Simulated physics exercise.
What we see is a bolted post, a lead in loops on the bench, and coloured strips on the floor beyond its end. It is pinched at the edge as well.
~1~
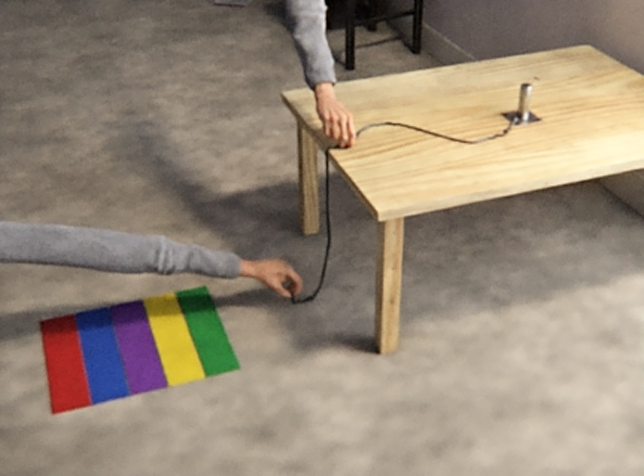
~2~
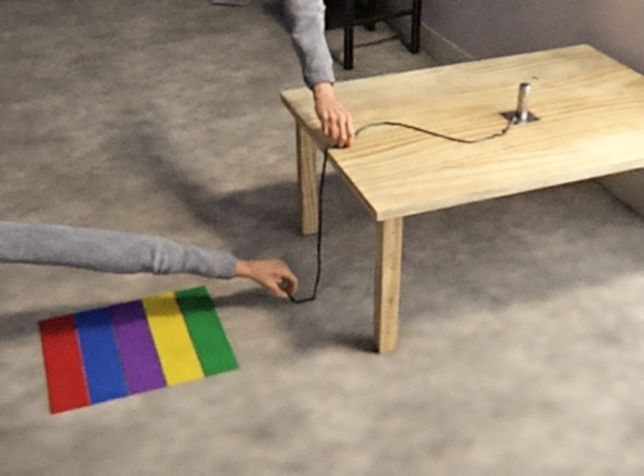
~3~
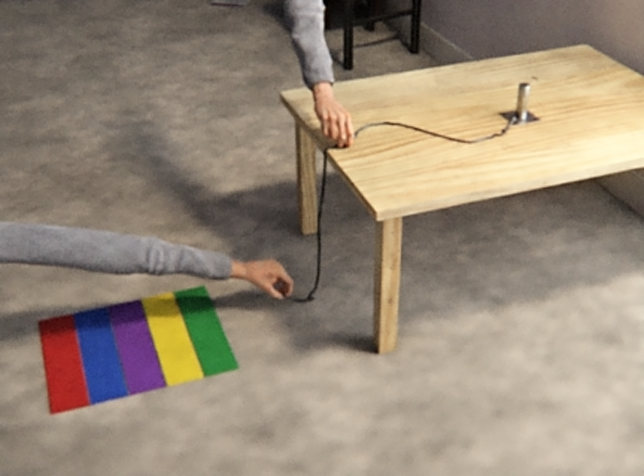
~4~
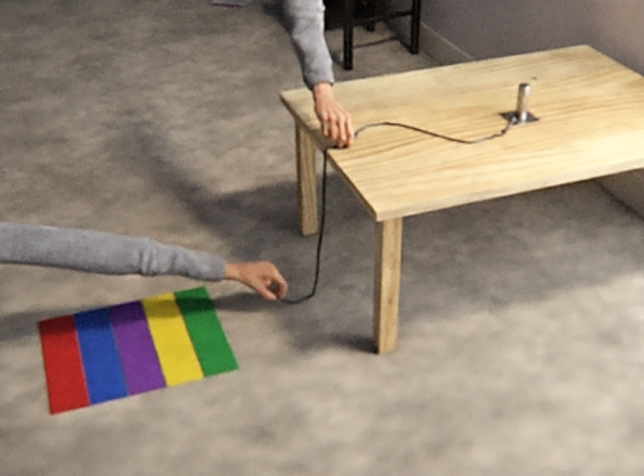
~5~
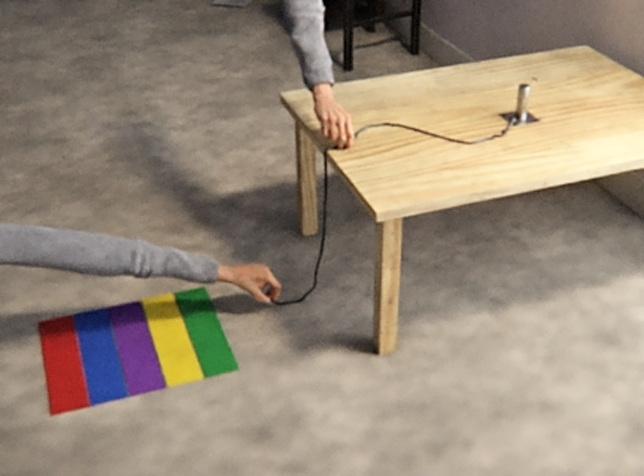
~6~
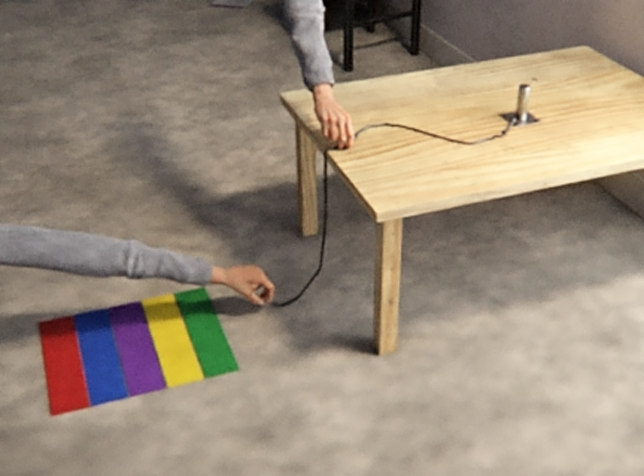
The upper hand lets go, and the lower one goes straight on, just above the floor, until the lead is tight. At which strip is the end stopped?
It gets as far as the blue strip.
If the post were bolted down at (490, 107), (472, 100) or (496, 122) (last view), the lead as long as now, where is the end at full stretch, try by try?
Near (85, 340), (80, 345) and (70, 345).
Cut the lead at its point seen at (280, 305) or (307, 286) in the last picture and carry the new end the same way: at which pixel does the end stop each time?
About (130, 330) and (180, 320).
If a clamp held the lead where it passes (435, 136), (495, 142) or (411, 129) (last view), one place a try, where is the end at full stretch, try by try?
Try by try, around (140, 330), (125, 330) and (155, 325).
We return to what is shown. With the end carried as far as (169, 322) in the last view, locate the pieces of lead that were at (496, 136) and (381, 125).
Near (464, 125) and (343, 146).
Soon after, end near (169, 322); over yellow.
Then, end near (126, 332); over purple.
At full stretch, end near (100, 337); over blue. The blue one.
